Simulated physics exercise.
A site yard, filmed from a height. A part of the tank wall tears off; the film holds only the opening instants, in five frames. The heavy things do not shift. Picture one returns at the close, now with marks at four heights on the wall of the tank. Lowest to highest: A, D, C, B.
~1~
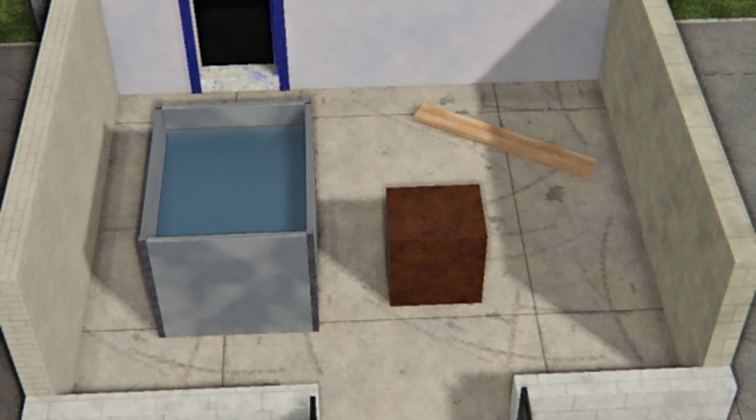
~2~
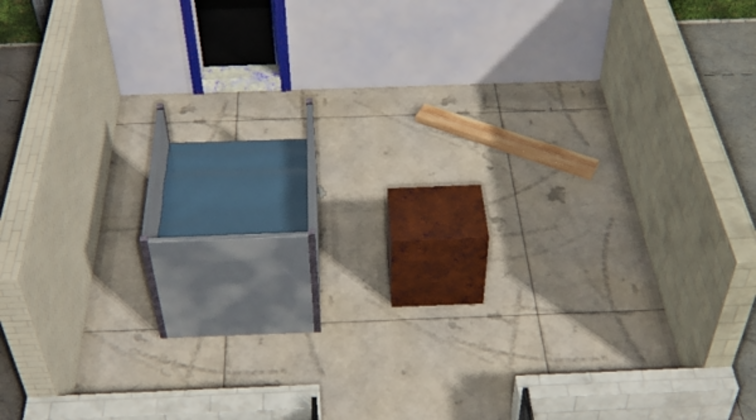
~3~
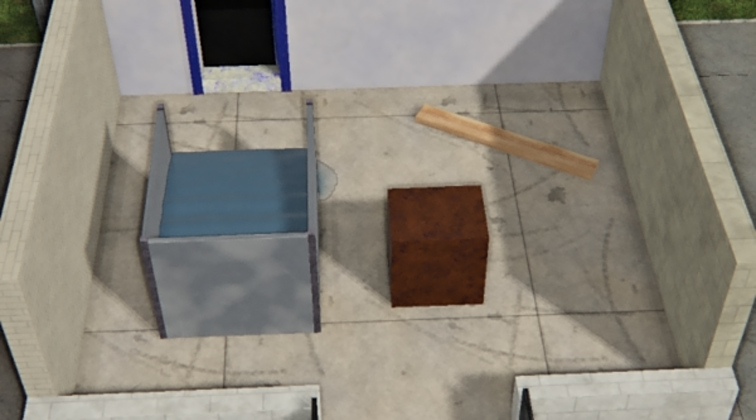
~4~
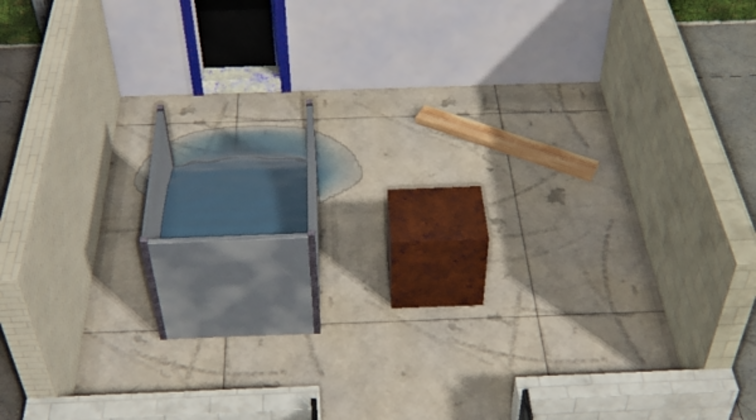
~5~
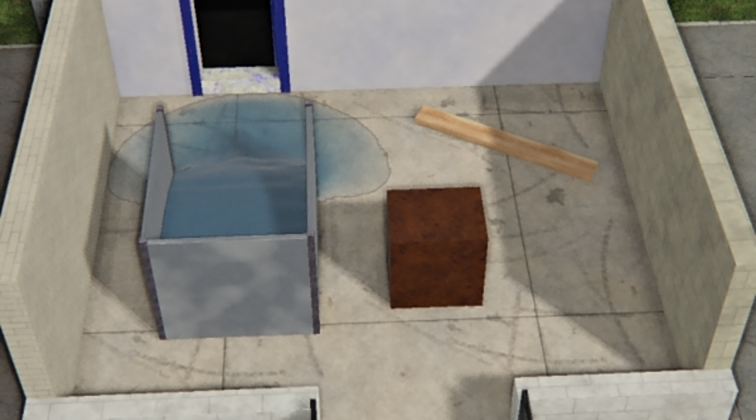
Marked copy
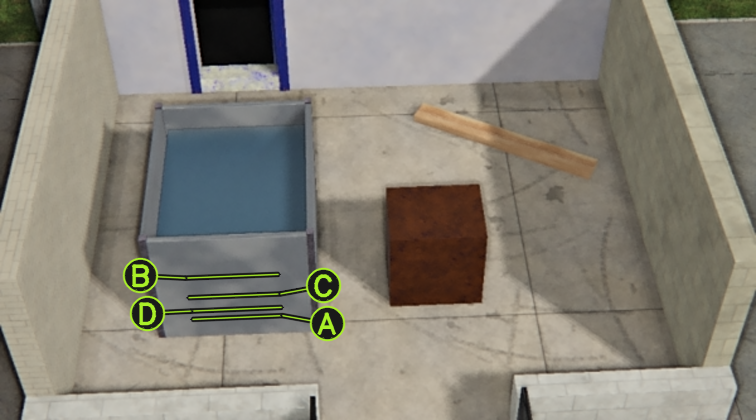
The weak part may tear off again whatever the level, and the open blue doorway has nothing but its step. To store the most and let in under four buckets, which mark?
That is level D.
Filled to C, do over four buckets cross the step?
Yes, it does.
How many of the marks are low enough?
Two.
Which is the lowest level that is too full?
Here it is level C.
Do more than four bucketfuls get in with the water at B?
Yes, it does.
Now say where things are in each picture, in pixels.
Water in the tank at rest, its middle at (233, 186); foot of the blue doorway at (241, 91); open gate at (416, 376), in the first frame.
Water covers 2 % of the ground, its front hidden from here, in the second frame.
Water covers 5 % of the ground, its front hidden from here, in the third frame.
Front seen at (343, 166), 10 % of the ground wet, in the fourth frame.
Front seen at (340, 117), 17 % of the ground wet, in the fifth frame.
On the marked copy, A at (237, 317); B at (231, 276); C at (234, 295); D at (236, 309); from the bottom up A, D, C, B.
With A, nothing gets over.
With B, dozens of bucketfuls pour in.
With C, about 11 bucketfuls get in.
With D, a bucket or two gets in.
